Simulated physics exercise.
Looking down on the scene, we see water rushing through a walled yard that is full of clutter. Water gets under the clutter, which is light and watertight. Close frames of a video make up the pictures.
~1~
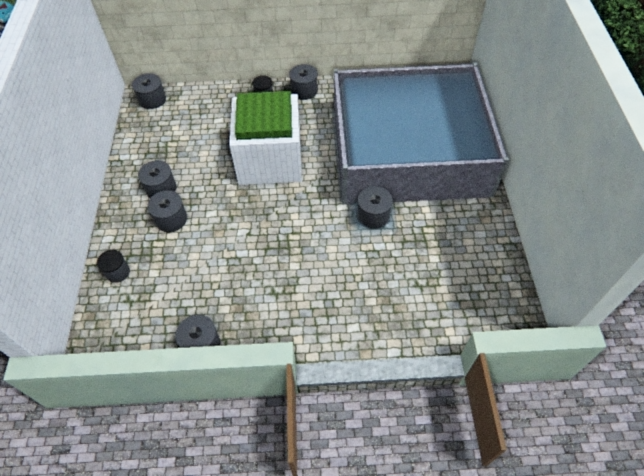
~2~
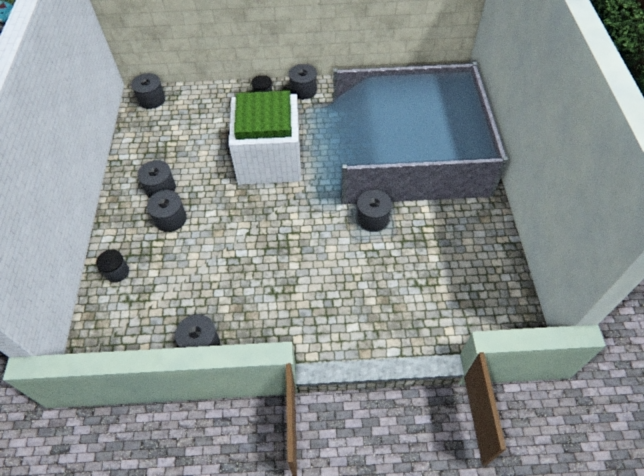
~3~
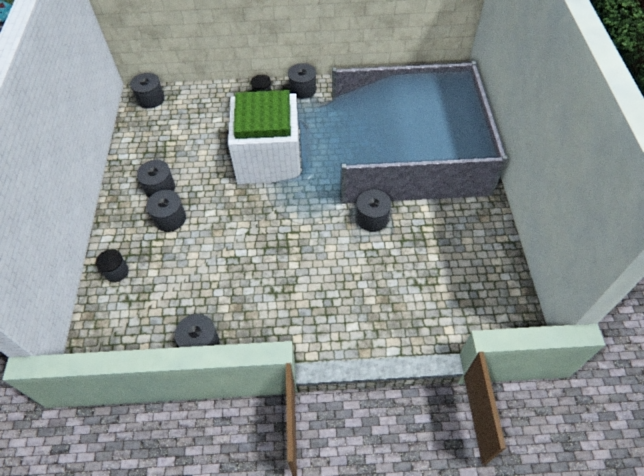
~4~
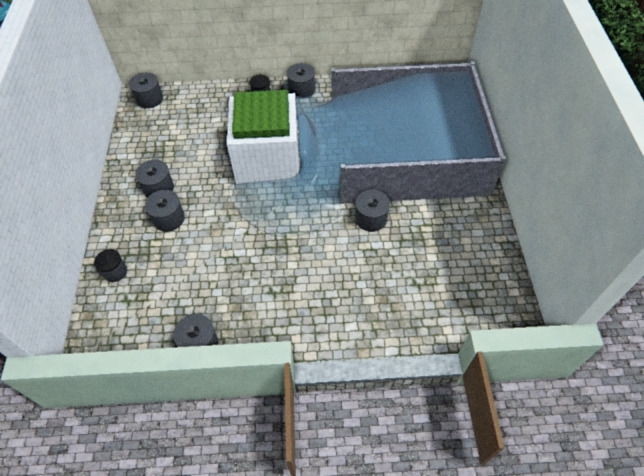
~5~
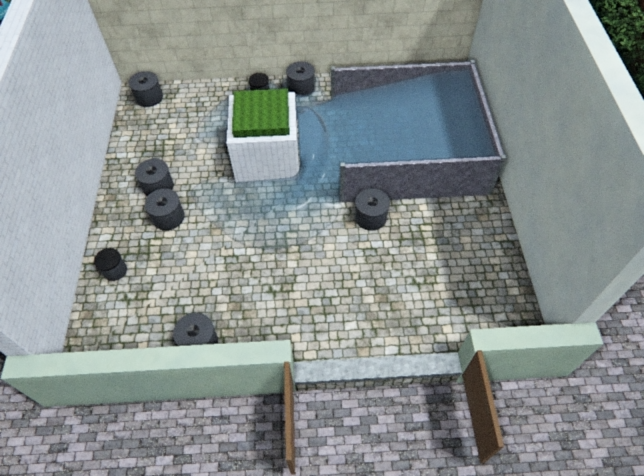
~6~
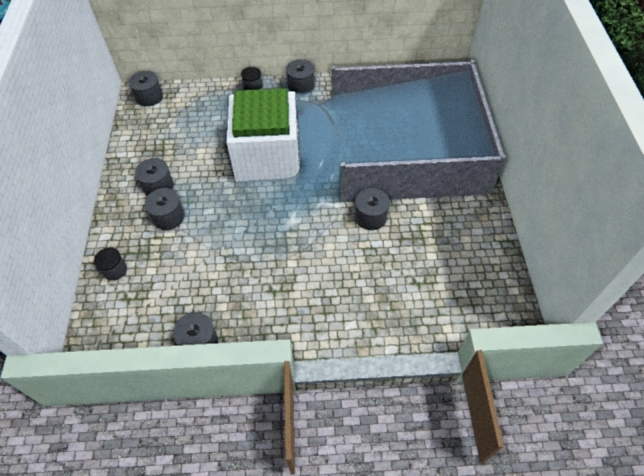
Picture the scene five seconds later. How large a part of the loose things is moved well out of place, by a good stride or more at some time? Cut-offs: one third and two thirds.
That share hits two thirds or goes past it.
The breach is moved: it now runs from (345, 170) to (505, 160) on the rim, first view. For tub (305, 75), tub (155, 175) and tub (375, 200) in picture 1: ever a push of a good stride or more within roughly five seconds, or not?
Order as asked: Not sent that far; not sent that far; sent that far.
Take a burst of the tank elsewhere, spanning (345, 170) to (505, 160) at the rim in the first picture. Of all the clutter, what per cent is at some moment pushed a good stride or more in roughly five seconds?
40 % or thereabouts.
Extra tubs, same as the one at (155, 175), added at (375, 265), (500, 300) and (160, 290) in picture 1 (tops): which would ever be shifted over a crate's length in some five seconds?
One after the other: Not that far, less than that, pushed that far.
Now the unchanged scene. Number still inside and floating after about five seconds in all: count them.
By my reckoning the number comes out at 6.
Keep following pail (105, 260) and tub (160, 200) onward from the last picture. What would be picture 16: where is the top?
I'd say around (73, 302) for the first and around (95, 225) for the second.
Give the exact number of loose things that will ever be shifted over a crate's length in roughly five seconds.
The count is 7.
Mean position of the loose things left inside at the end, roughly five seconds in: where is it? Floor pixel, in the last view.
Roughly at (253, 227).
A moment on, 1 of 8 are well off their spots; 1 afloat.
Next, 4 of 8 are well off their spots; 6 afloat.
Later, 6 of 8 are well off their spots; 7 afloat.
In the end, 7 of 8 are well off their spots, and 7 have been at some point; 6 afloat.
